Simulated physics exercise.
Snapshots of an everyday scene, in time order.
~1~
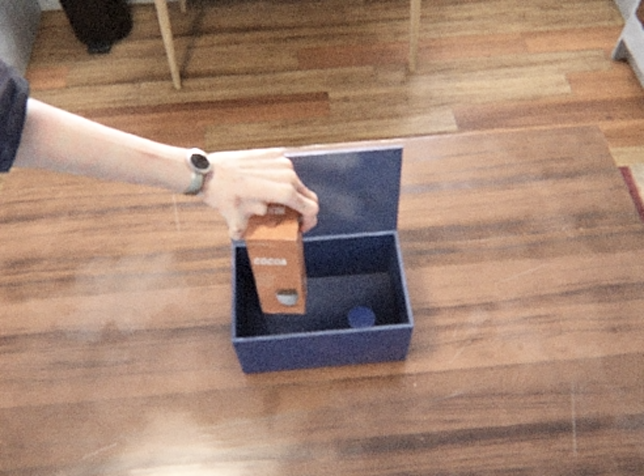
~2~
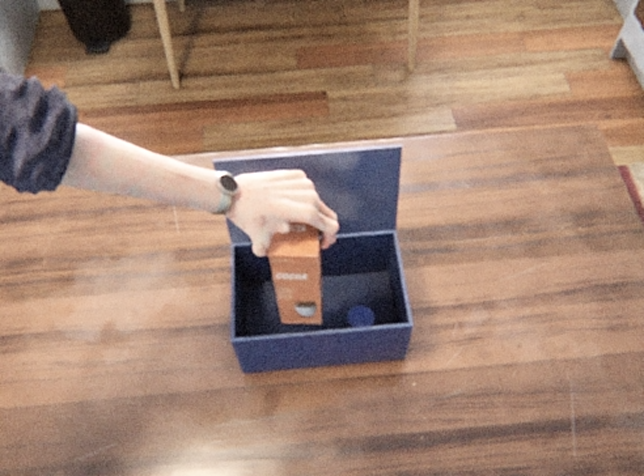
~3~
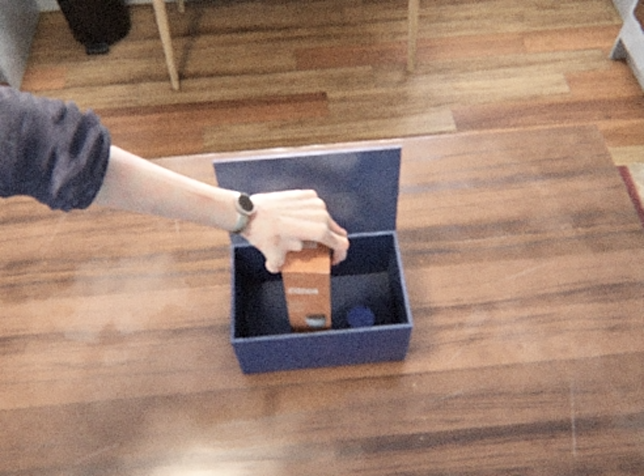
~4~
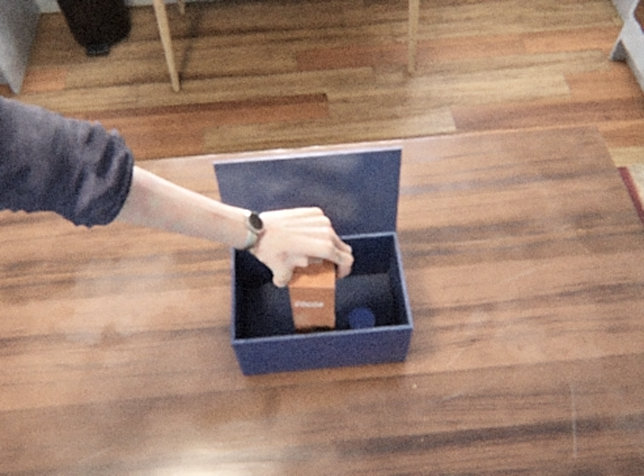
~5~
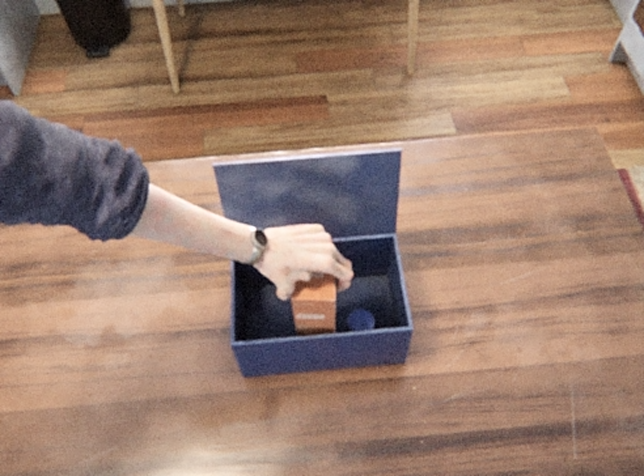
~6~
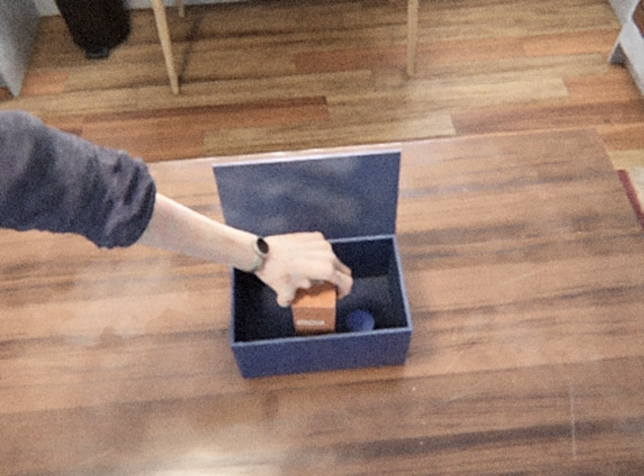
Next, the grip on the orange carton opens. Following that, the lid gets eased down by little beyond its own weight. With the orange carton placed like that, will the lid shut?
No.
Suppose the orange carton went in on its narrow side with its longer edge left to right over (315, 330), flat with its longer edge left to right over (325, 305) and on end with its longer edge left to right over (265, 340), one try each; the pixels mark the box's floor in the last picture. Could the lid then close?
Lid, in order: Fully down, fully down, held open.
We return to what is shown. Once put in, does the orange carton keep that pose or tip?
Simply put, it remains unturned.
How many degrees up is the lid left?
Roughly 40°.
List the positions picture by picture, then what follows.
In the first picture, still above its spot; orange carton (279, 261).
In the second picture, still above its spot; orange carton (298, 274).
In the third picture, still above its spot; orange carton (309, 288).
In the fourth picture, still above its spot; orange carton (314, 301).
In the fifth picture, still above its spot; orange carton (316, 312).
In the sixth picture, put in, still held; orange carton (316, 318).
Then, 1.10 s after the last picture, lid starting down.
Then, 1.40 s after the last picture, lid 76° above the rim.
Then, 1.60 s after the last picture, lid 57° above the rim.
Then, 1.70 s after the last picture, lid 45° above the rim.
At rest, lid 38° above the rim; both in place. Seen from the same camera at the end, orange carton near (316, 318).
